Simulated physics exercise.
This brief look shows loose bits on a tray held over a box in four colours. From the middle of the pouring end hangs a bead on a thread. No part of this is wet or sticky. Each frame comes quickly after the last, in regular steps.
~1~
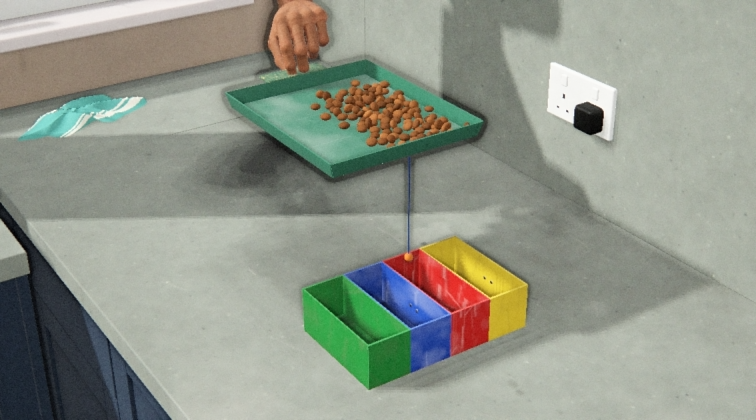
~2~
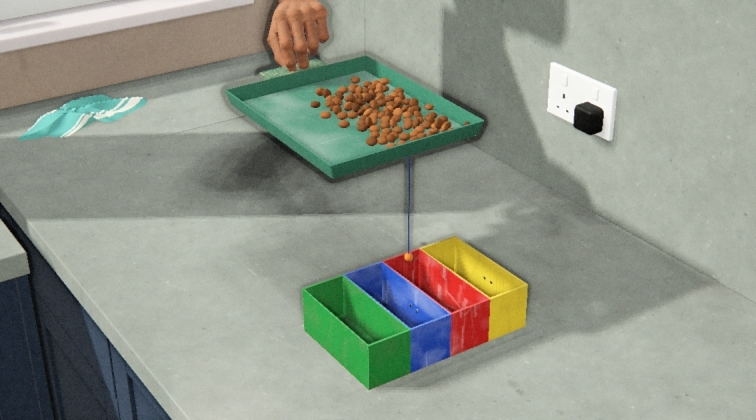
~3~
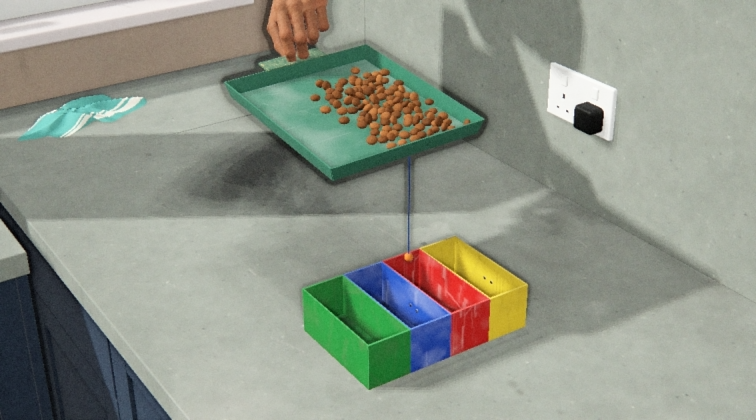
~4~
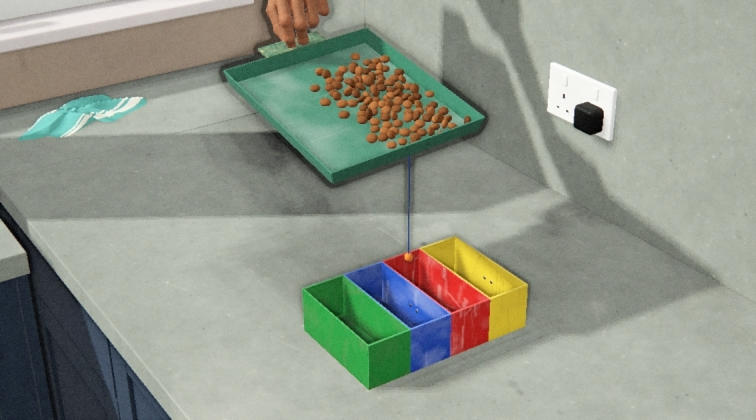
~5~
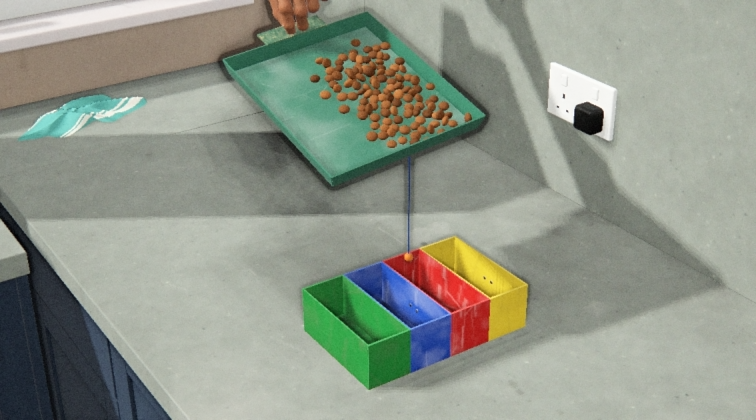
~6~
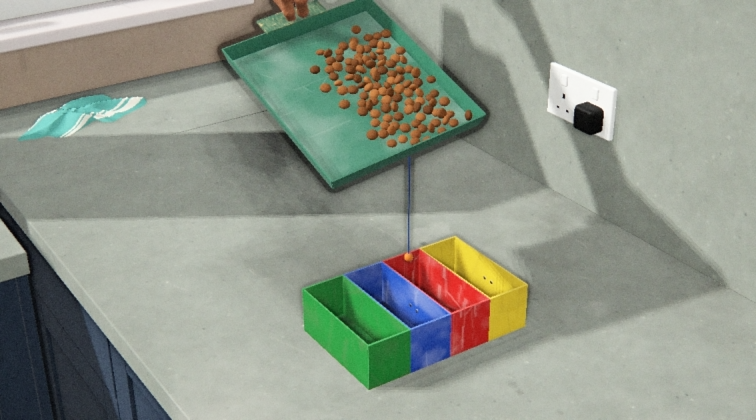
A hand raised the back of a green tray of small brown bits above a box with green, blue, red and yellow sections, gradually tilting it so its front left corner sat lowest.
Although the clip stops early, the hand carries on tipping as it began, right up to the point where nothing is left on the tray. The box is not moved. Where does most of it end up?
Most ends up in the green cell.
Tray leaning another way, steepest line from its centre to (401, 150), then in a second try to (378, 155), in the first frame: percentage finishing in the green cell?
About 0 and 30 percent.
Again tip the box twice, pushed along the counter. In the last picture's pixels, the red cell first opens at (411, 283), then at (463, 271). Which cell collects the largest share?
With the first placing it's the blue one, with the second it's green.
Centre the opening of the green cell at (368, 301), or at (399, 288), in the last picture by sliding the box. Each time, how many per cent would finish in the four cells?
The first yields 70 per cent and the second 20 per cent.
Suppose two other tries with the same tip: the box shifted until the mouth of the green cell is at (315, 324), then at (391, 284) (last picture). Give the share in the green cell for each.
Roughly 0% first, roughly 20% second.
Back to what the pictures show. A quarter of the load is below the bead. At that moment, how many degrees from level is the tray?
Roughly 85 degrees from level.
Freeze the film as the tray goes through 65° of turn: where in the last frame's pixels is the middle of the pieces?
I'd put the middle close to (378, 152).
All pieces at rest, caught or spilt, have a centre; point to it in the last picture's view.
Around (359, 340).
Just after the last frame, tray tipped steeply; almost all on the tray; just a few falling or outside the box.
A moment on, tray tipped past a quarter turn; about a tenth on the tray; roughly half in the green cell; about a tenth in the blue cell; just a few in the red cell; roughly a quarter falling or outside the box.
Further on, tray tipped past a quarter turn; roughly two thirds in the green cell; roughly a quarter in the blue cell; about a tenth in the red cell; about a tenth falling or outside the box.
When it is over, tray tipped past a quarter turn; roughly two thirds in the green cell; roughly a quarter in the blue cell; about a tenth in the red cell; not one in the yellow cell; about a tenth outside the box.
